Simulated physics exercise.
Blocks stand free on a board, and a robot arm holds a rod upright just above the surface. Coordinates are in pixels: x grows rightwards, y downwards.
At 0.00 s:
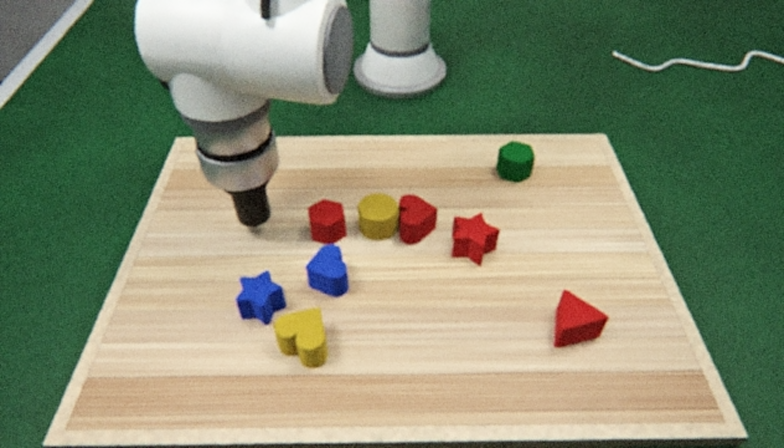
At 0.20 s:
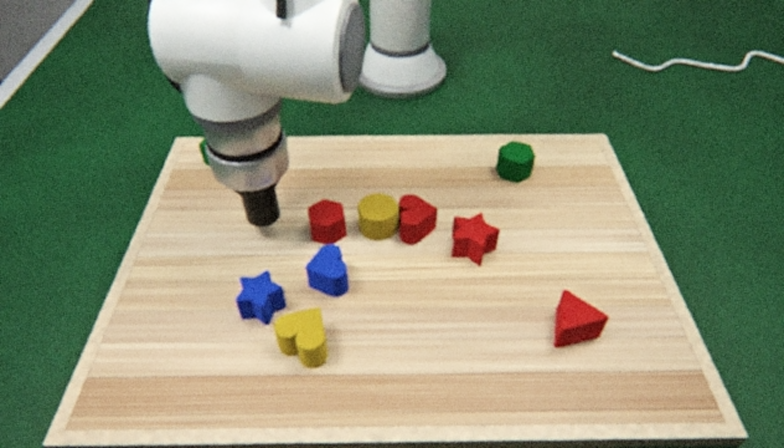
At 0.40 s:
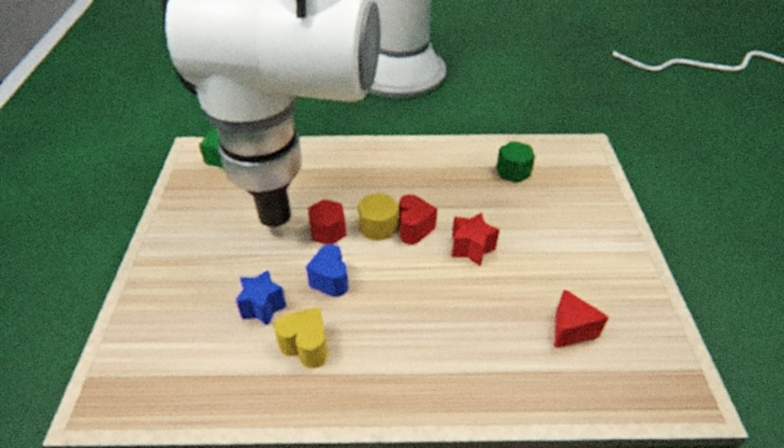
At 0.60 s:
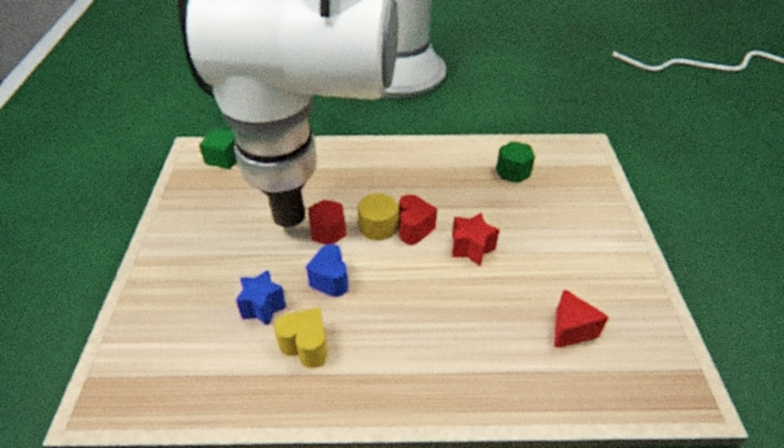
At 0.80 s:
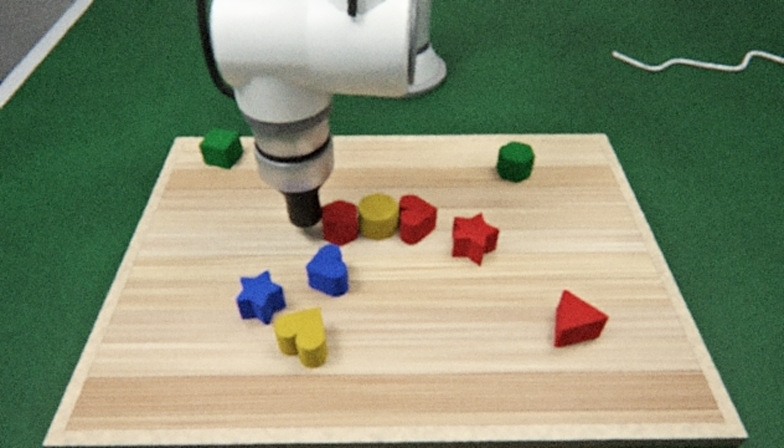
A robot arm moves right across a wooden board and nudges a red block slightly.
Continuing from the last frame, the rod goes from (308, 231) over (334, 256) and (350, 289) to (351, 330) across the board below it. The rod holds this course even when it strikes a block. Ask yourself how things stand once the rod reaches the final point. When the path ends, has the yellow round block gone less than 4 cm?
Yes, I think so.
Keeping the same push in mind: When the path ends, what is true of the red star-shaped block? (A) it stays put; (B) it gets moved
Answer: A.
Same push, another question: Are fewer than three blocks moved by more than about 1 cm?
Final answer: No.
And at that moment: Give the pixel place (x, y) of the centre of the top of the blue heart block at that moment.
That would be at about pixel (317, 331).
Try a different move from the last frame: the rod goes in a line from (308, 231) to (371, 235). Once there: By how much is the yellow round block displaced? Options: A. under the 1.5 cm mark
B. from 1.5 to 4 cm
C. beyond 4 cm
I choose C.
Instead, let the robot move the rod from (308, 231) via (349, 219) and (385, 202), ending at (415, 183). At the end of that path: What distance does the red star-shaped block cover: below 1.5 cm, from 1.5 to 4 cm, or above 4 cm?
Between 1.5 and 4 cm.
The first path, step by step. One third of the way, rod (333, 242); blue heart block (329, 267); red six-sided block (367, 223), turned 55° anticlockwise; yellow round block (395, 203).
Two thirds of the way, rod (349, 276); yellow heart block (295, 336); blue heart block (329, 300), turned 55° clockwise; red six-sided block (368, 225), turned 65° anticlockwise; yellow round block (395, 203).
At the end, rod (350, 317); yellow heart block (273, 351), turned 15° anticlockwise; blue heart block (317, 331), turned 120° clockwise; red six-sided block (368, 225), turned 65° anticlockwise; yellow round block (395, 203); red star-shaped block unmoved.
